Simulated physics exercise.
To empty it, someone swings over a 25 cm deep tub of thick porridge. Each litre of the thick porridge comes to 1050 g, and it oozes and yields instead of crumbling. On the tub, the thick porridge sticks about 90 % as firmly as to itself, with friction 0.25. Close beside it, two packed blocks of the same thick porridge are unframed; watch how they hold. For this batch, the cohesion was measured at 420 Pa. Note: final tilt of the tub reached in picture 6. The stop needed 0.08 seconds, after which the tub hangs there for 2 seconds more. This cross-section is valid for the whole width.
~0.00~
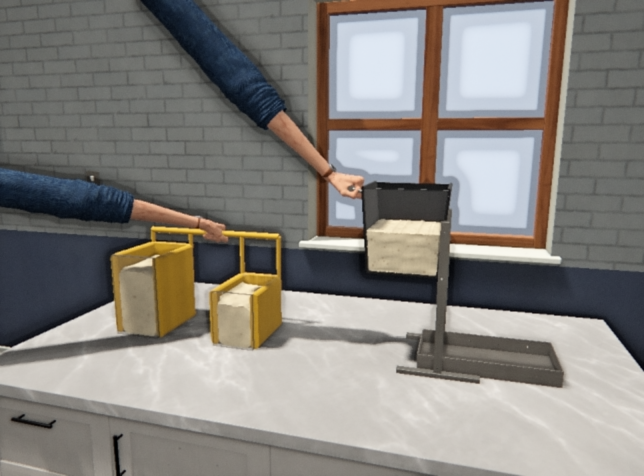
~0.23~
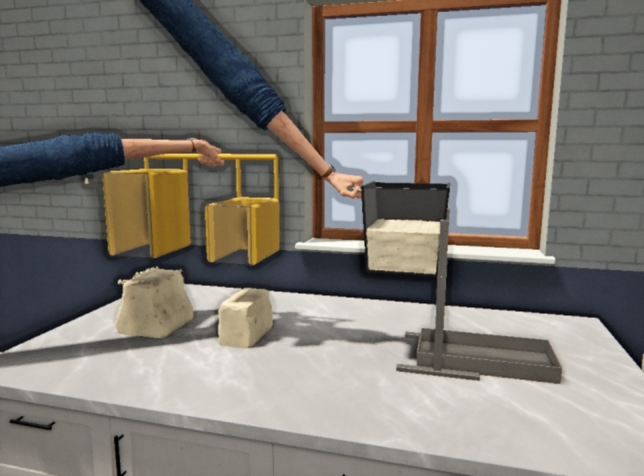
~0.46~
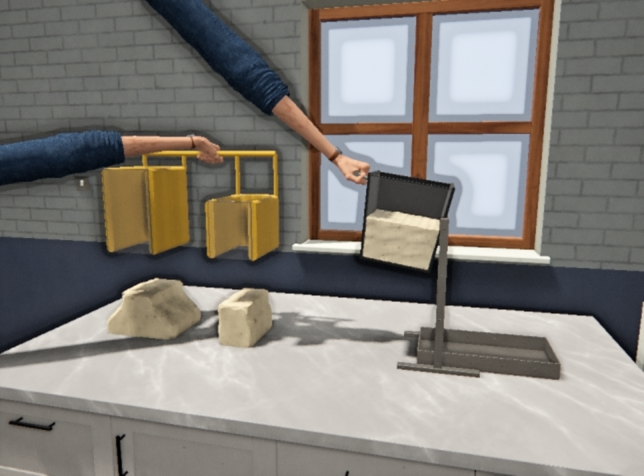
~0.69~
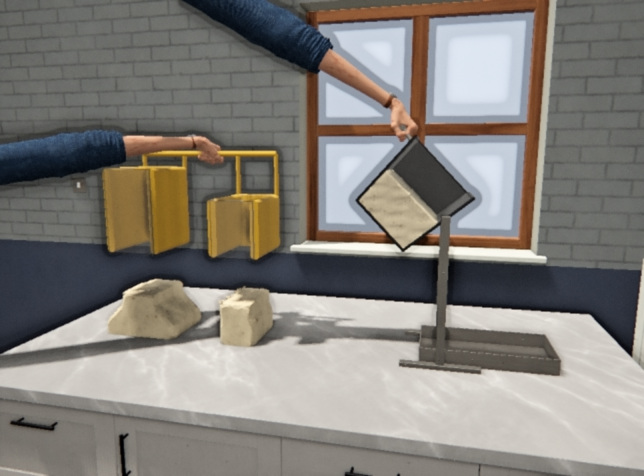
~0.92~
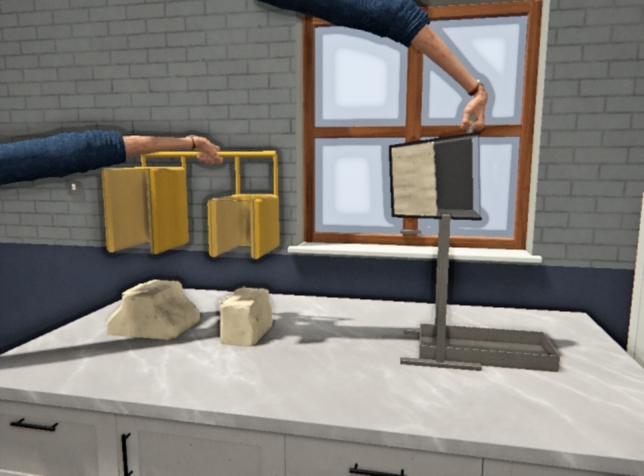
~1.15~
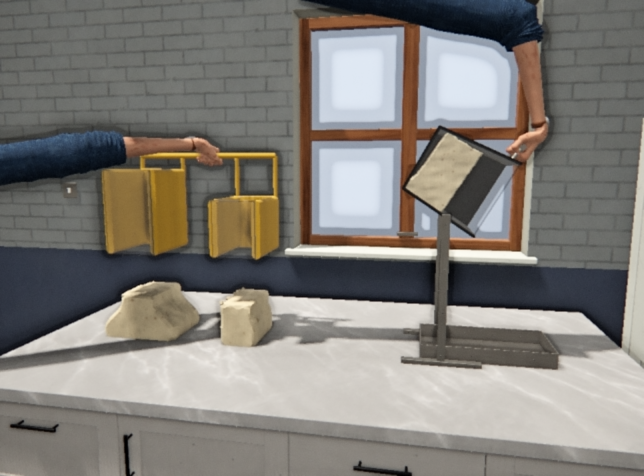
A hand lifted joined yellow moulds off two pale, lumpy blocks, and the left one sagged lower; then another hand swung a dark tub rightward on its stand, tilting it partly upside down, porridge inside.
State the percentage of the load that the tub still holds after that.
The tub still holds roughly 0 %.
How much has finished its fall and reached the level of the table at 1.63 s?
At that moment, near 65 % is down.
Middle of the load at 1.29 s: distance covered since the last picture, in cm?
Measured shift, roughly 9 cm.
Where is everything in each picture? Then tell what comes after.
Handle-side rim at (364, 188), tilt 0 degrees; highest point of the thick porridge at (417, 233); test blocks 24 cm, 15 cm high (left to right), in the first frame.
Handle-side rim at (364, 187), tilt 0 degrees; highest point of the thick porridge at (417, 231); test blocks 20 cm, 15 cm high (left to right), in the second frame.
Handle-side rim at (371, 174), tilt 9 degrees; highest point of the thick porridge at (372, 218); test blocks 16 cm, 15 cm high (left to right), in the third frame.
Handle-side rim at (417, 137), tilt 46 degrees; highest point of the thick porridge at (387, 173); test blocks 16 cm, 15 cm high (left to right), in the fourth frame.
Handle-side rim at (479, 135), tilt 86 degrees; highest point of the thick porridge at (429, 144); test blocks 16 cm, 15 cm high (left to right), in the fifth frame.
Handle-side rim at (520, 165), tilt 119 degrees; highest point of the thick porridge at (449, 134); test blocks 16 cm, 15 cm high (left to right), in the sixth frame.
By 1.29 s, the tub is at 119 degrees and holds 100 %.
By 1.46 s, the tub is at 119 degrees and holds 24 %.
By 1.63 s, the tub is at 119 degrees and holds 0 %.
By 1.80 s, the tub is at 119 degrees and holds 0 %.
By 3.15 s, at the end, the tub is at 119 degrees and holds 0 %.
